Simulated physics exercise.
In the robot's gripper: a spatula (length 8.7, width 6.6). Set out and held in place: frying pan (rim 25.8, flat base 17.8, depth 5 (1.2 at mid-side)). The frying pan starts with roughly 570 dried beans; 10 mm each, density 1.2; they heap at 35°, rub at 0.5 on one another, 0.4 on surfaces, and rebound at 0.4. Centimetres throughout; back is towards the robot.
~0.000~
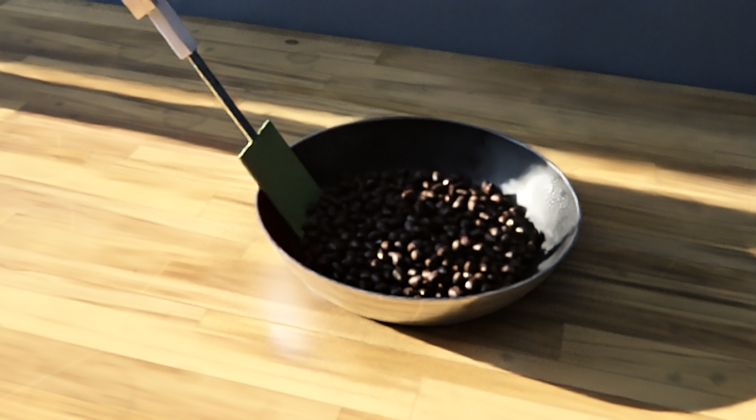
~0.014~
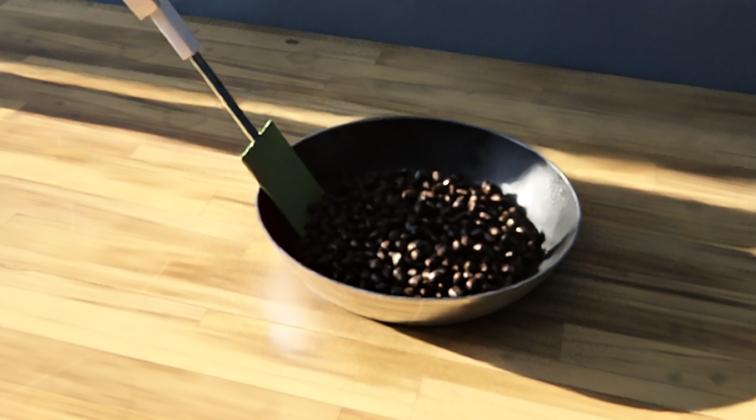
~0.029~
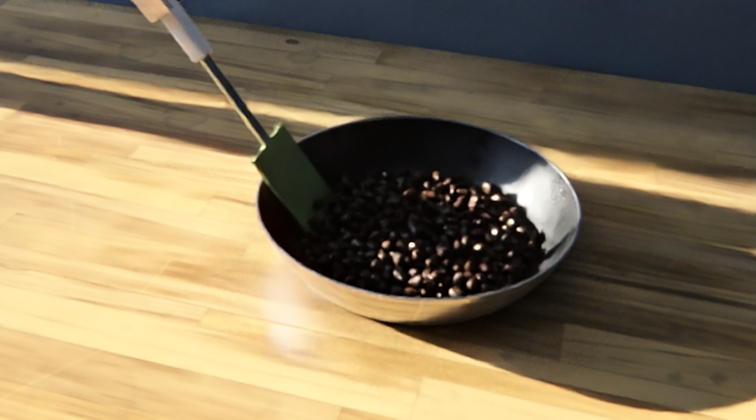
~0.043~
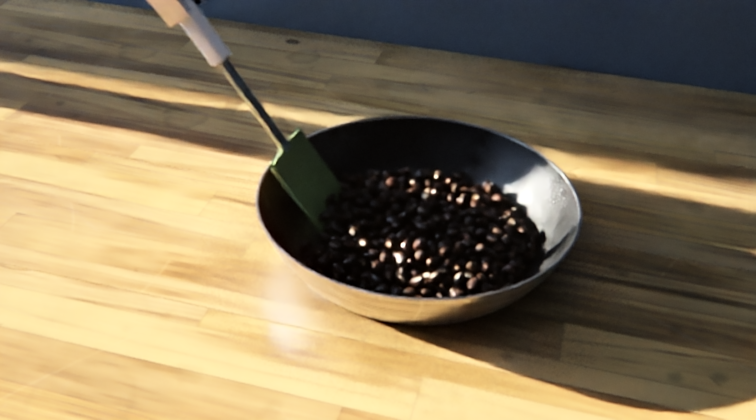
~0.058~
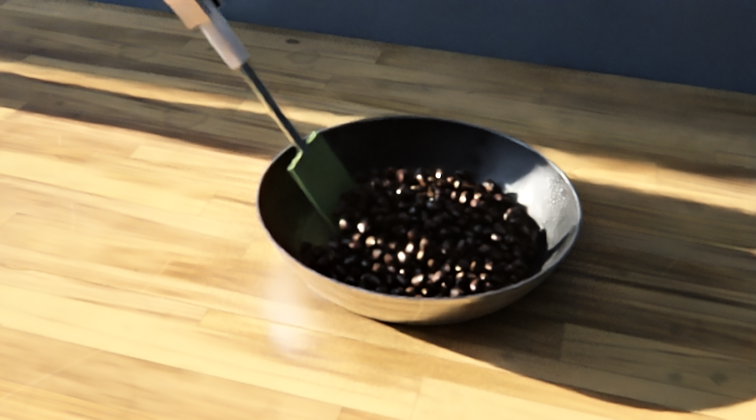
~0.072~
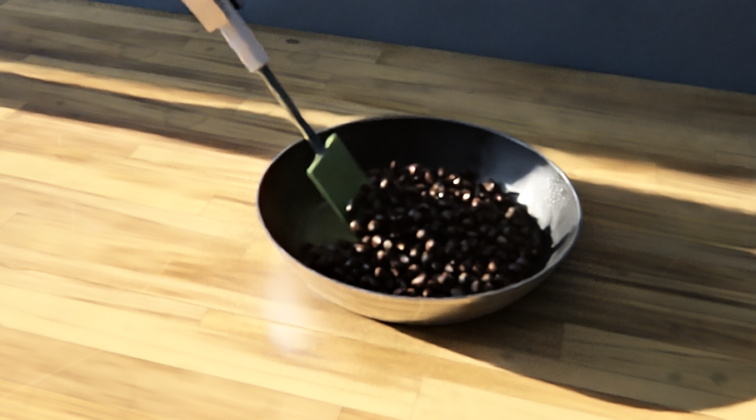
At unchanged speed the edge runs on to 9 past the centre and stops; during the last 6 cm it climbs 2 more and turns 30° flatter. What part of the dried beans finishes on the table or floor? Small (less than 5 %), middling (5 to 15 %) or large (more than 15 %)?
Answer: Middling; 5 to 15 % of the dried beans finish on the table or floor.
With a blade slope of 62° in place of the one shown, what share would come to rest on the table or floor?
It would be near 15 per cent.
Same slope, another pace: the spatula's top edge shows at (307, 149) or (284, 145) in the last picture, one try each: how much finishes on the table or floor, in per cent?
About 10 and 0 per cent.
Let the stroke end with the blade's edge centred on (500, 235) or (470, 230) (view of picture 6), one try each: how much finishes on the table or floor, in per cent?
About 5 and 0 per cent.
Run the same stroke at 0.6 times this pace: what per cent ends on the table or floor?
Some 0 per cent.
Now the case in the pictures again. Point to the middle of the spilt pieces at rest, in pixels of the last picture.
At about (676, 299).
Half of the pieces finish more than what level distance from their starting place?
Roughly 4 cm.
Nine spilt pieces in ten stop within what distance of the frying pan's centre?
Roughly 30 cm.
By 0.11 s, sloping 54°, highest piece 6 above the table; 569 in the frying pan.
By 0.14 s, sloping 45°, highest piece 6 above the table; 569 in the frying pan.
By 0.36 s, sloping 24°, highest piece 7 above the table; 513 in the frying pan, 47 on the table or floor, 9 on the blade or in flight.
By 1.41 s, sloping 24°, highest piece 6 above the table; 513 in the frying pan, 56 on the table or floor.
Final count, 513 in the frying pan, 56 on the table or floor. That is 10 % on the table or floor.
